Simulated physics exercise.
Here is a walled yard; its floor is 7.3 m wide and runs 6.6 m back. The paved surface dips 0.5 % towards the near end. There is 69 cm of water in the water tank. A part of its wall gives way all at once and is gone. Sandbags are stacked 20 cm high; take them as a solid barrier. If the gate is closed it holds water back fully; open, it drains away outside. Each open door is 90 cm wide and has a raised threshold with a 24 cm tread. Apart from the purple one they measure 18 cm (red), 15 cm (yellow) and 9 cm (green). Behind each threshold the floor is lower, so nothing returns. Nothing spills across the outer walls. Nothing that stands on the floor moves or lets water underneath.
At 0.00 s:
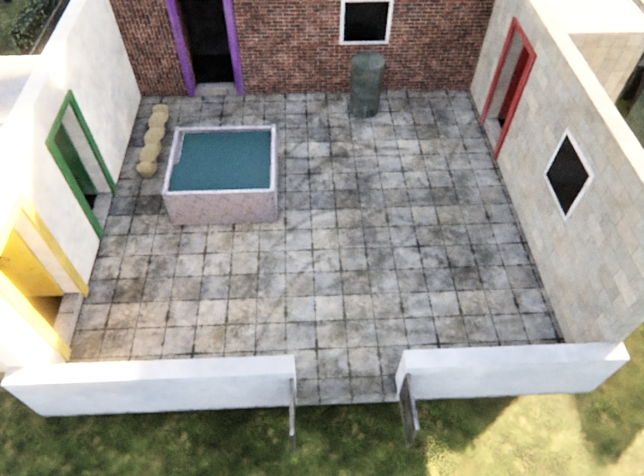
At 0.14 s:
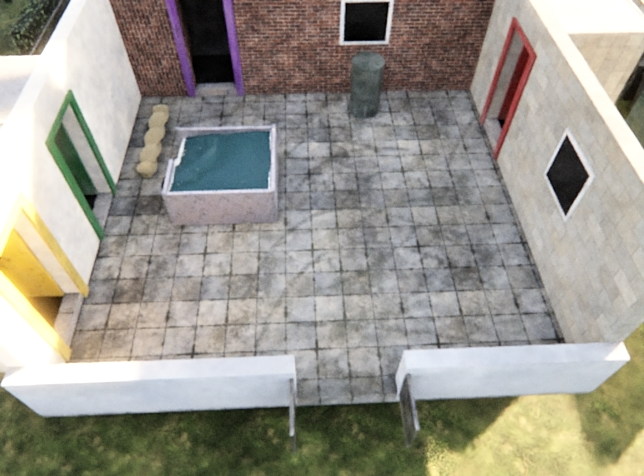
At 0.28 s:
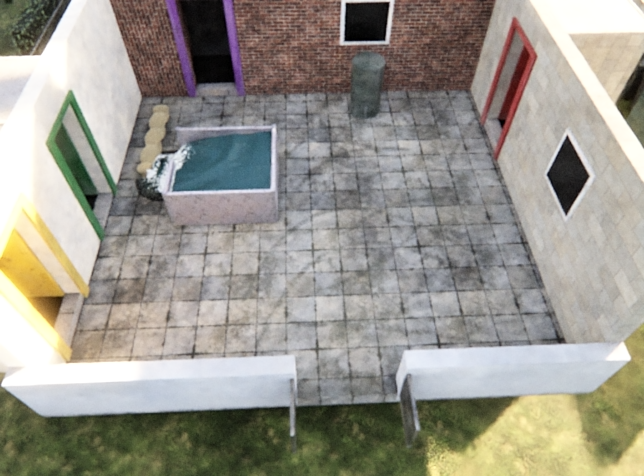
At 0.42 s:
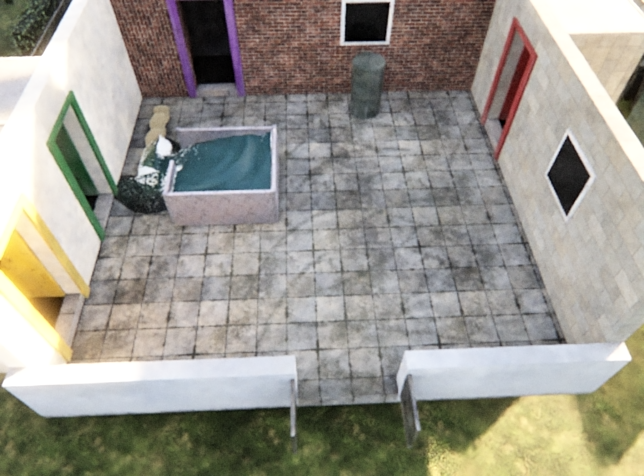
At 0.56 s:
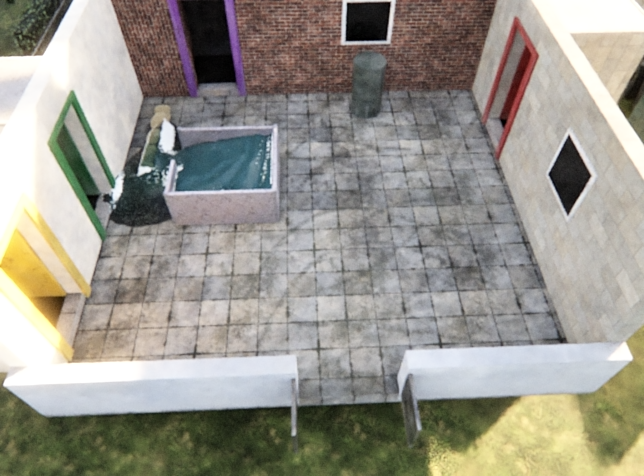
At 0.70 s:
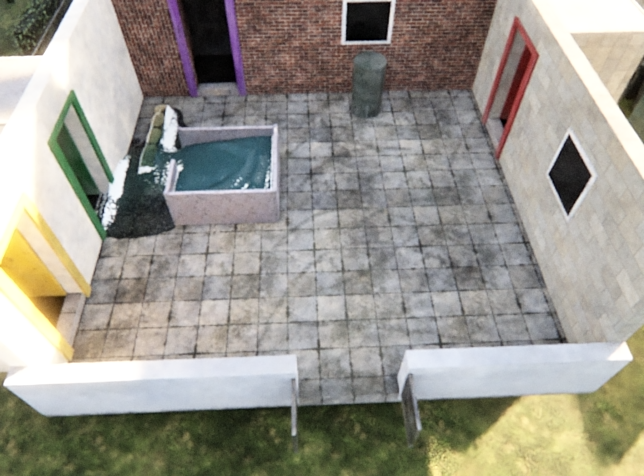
Water in a raised tank ripples, then pours out through its left side onto the grey paving of a walled yard, spreading around the pale stacked sandbags and along the left wall to the green-framed door.
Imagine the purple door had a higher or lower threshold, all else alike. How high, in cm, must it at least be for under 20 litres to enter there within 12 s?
About 13 cm.
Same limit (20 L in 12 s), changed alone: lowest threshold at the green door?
About 23 cm at green.
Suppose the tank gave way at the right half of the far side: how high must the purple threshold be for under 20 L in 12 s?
About 19 cm.
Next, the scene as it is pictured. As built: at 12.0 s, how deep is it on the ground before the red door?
About 2.5 cm.
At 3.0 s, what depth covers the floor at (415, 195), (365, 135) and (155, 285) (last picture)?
About 0, 0 and 2 cm.
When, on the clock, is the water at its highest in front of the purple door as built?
Around 2.4 s.
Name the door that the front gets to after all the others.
The red one.
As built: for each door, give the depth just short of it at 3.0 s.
Depths in cm: Red 0, yellow 4, green 16, purple 13.
After 1.4 s water covers 15 % of the floor, deepest (47 cm) near (161, 169); 14 cm at the purple door, 0 litres in over its 15 cm threshold.
After 3.0 s water covers 30 % of the floor, deepest (31 cm) near (161, 169); 13 cm at the purple door, 8 litres in over its 15 cm threshold.
After 12.0 s water covers 95 % of the floor, deepest (8 cm) near (523, 371); 4 cm at the purple door, 9 litres in over its 15 cm threshold.
At the purple door as built, the water arrived by 1.2 s and peaked near 17 cm at 2.4 s.
With a threshold of 10.5 cm, 39 litres would have come in within the 12 s; with 14 cm, 13 litres. So under 20 litres takes about 13 cm.
